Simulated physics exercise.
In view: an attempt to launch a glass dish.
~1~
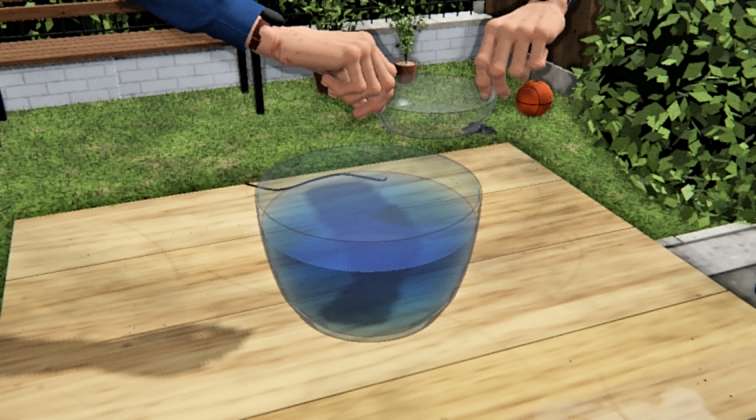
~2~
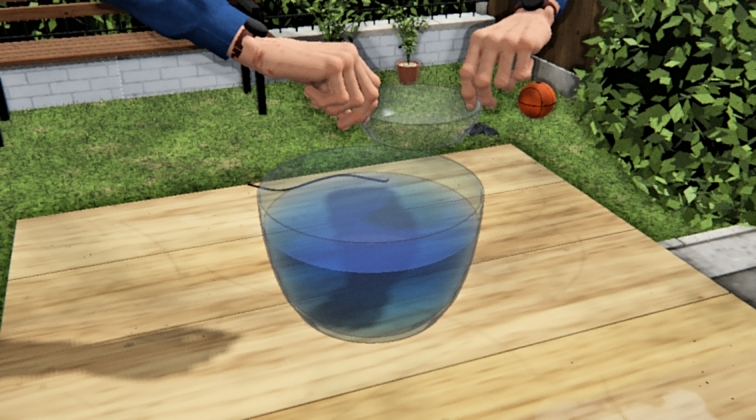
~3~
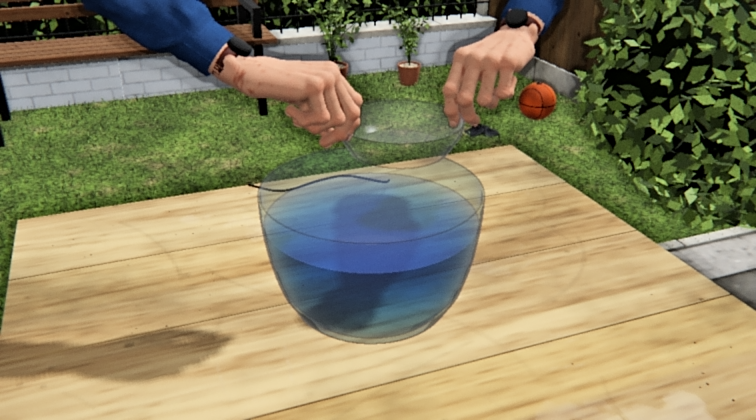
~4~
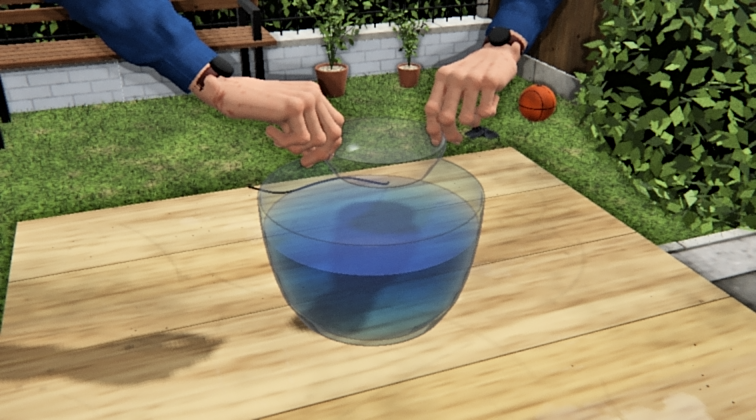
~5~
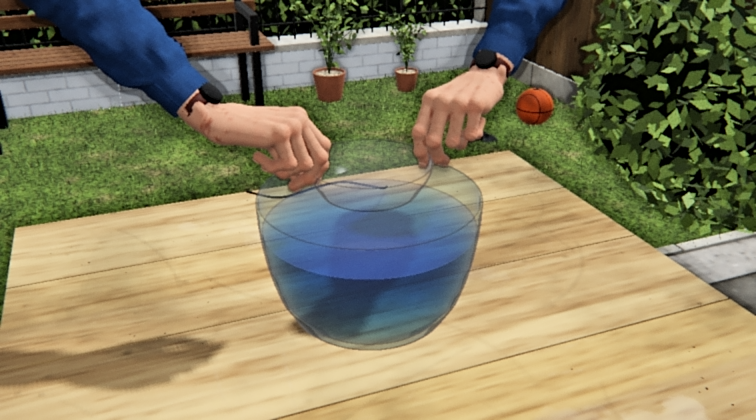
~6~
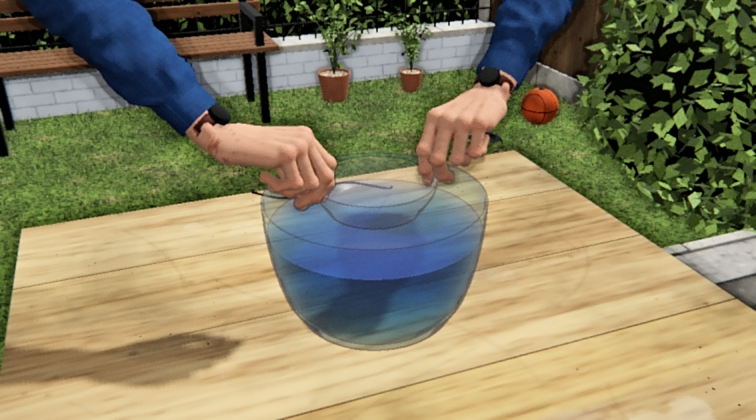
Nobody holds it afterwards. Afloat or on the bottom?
The dish floats.
Next, the dish dips into the dyed water.
After that, it bobs and steadies.
Finally, the dish floats with about half of its side showing.
